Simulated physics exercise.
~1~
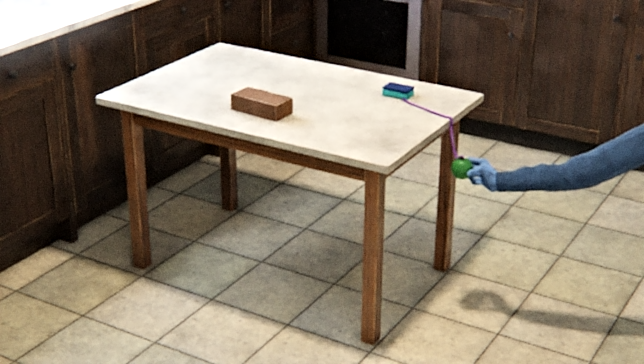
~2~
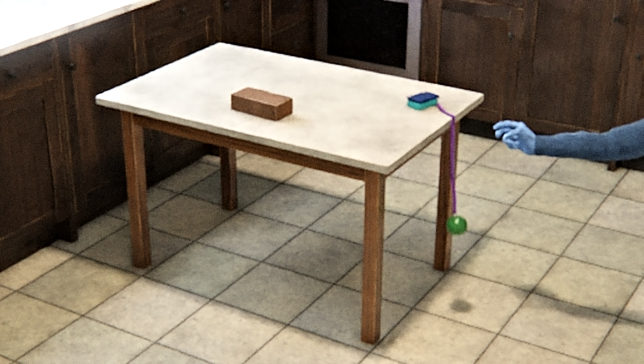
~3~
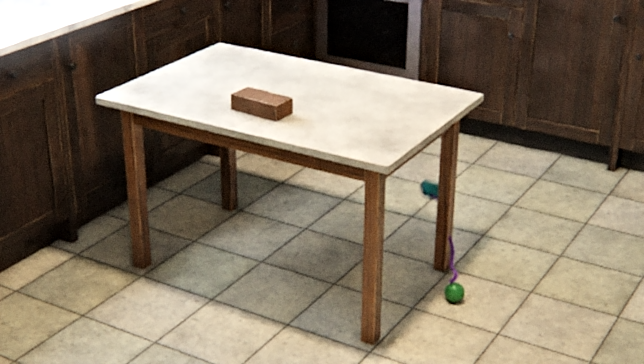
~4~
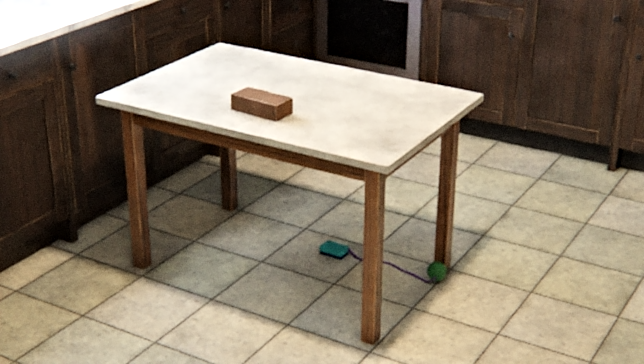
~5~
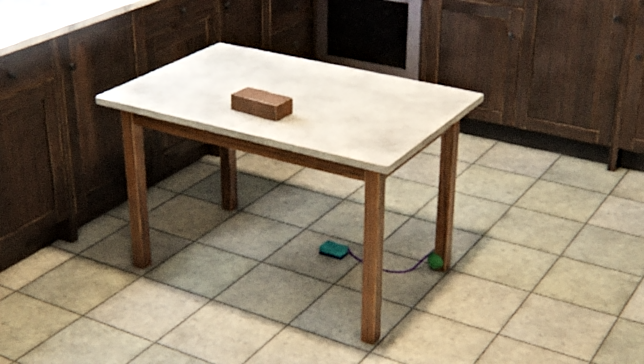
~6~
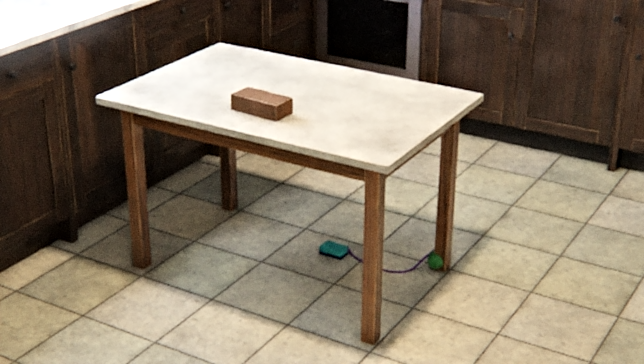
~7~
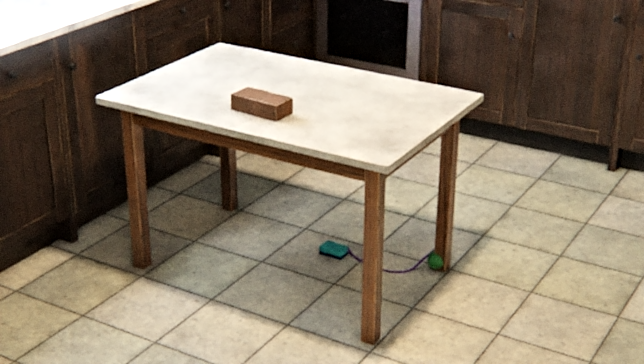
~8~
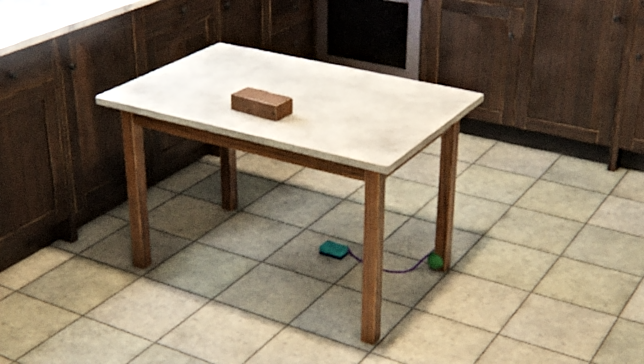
We see a blue-gloved hand release a green ball-like object tied by a purple ribbon to a blue and teal sponge on a table beside a brick. The ball drops, the sponge slides off the edge, and both end up on the floor while the brick stays put.
